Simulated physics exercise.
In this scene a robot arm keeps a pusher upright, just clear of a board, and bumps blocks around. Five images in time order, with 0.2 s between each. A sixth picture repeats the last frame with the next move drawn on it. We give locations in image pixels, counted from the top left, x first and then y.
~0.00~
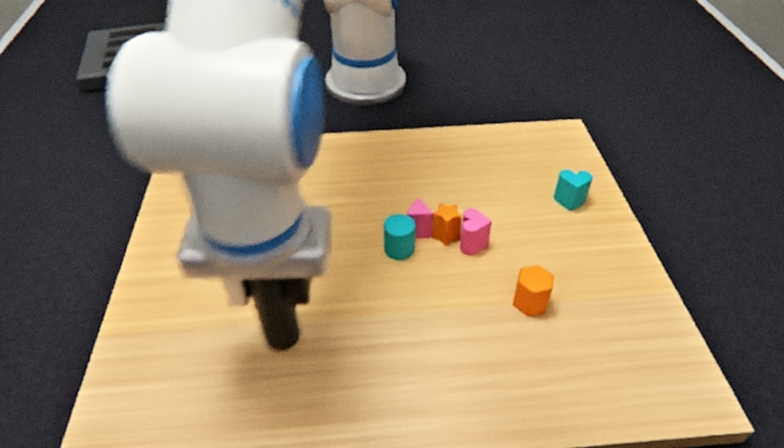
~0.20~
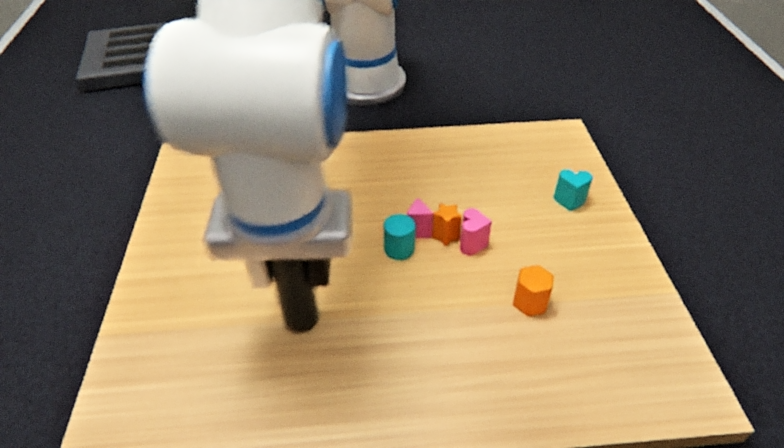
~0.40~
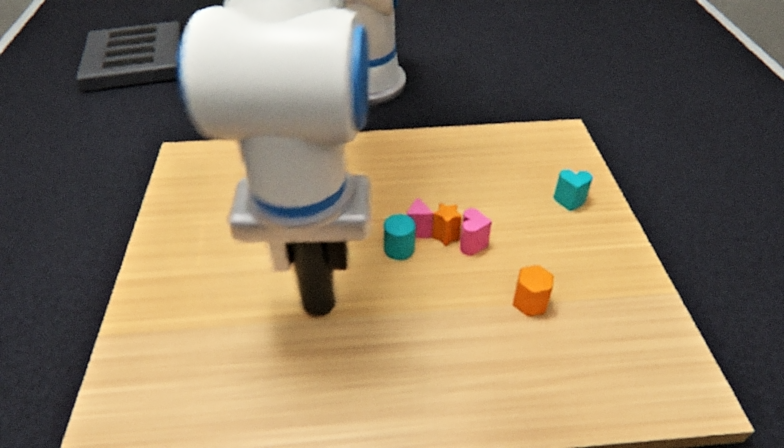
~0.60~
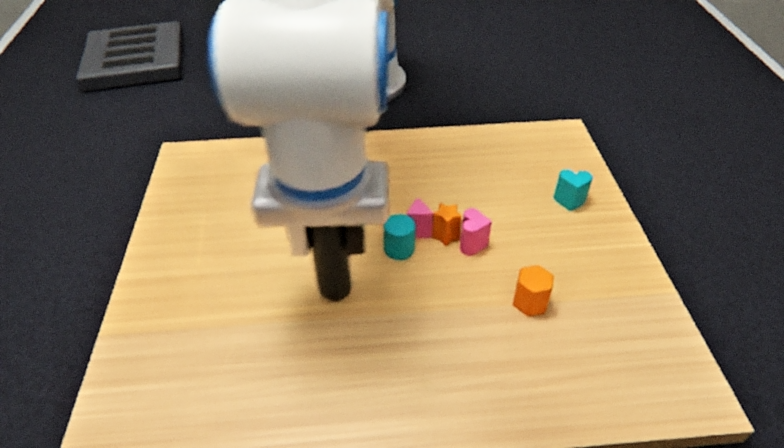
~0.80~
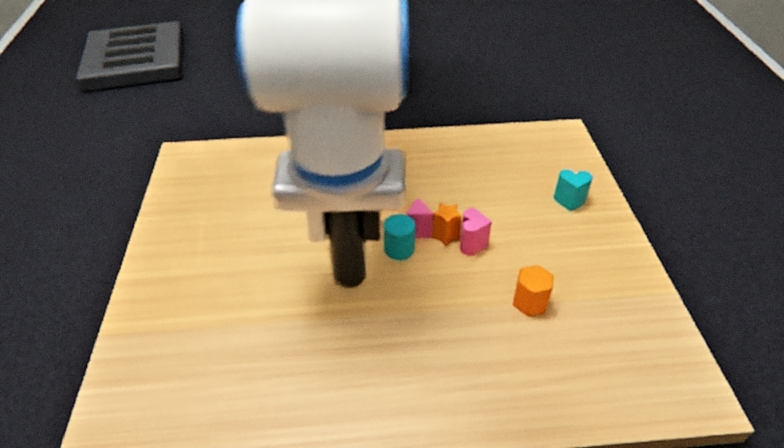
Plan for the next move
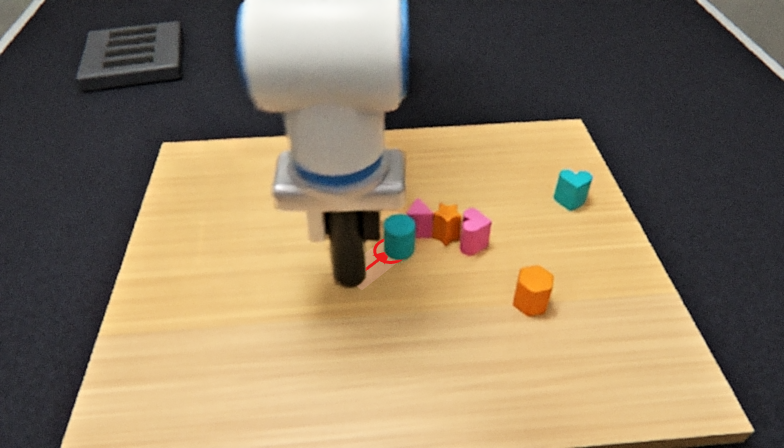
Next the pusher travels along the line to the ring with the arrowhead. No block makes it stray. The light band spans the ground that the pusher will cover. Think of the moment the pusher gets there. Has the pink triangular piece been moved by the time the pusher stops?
Yes - that is the case.
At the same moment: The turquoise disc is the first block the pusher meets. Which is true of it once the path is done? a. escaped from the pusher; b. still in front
b
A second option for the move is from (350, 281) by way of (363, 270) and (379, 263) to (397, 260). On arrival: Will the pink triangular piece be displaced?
Going by the path, yes.
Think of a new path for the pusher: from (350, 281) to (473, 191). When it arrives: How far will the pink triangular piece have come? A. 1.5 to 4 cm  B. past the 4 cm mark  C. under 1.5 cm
Answer: B.
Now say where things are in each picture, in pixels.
Lower end of the pusher (283, 335), tops of blocks, turquoise disc (399, 224), pink triangular piece (419, 207), orange star block (448, 211), in the first picture.
Pusher (301, 319), blocks as before, in the second picture.
Pusher (319, 303), blocks as before, in the third picture.
Pusher (335, 288), blocks as before, in the fourth picture.
Pusher (350, 275), turquoise disc (399, 224), pink triangular piece (419, 207), orange star block (448, 211), in the fifth picture.
The drawn path runs straight from (350, 281) to (391, 250).
On the path given first. Halfway along, pusher (371, 259); nothing pushed yet.
At the end, pusher (390, 244); turquoise disc (417, 213); pink triangular piece (429, 198), turned 25° clockwise; orange star block not moved.
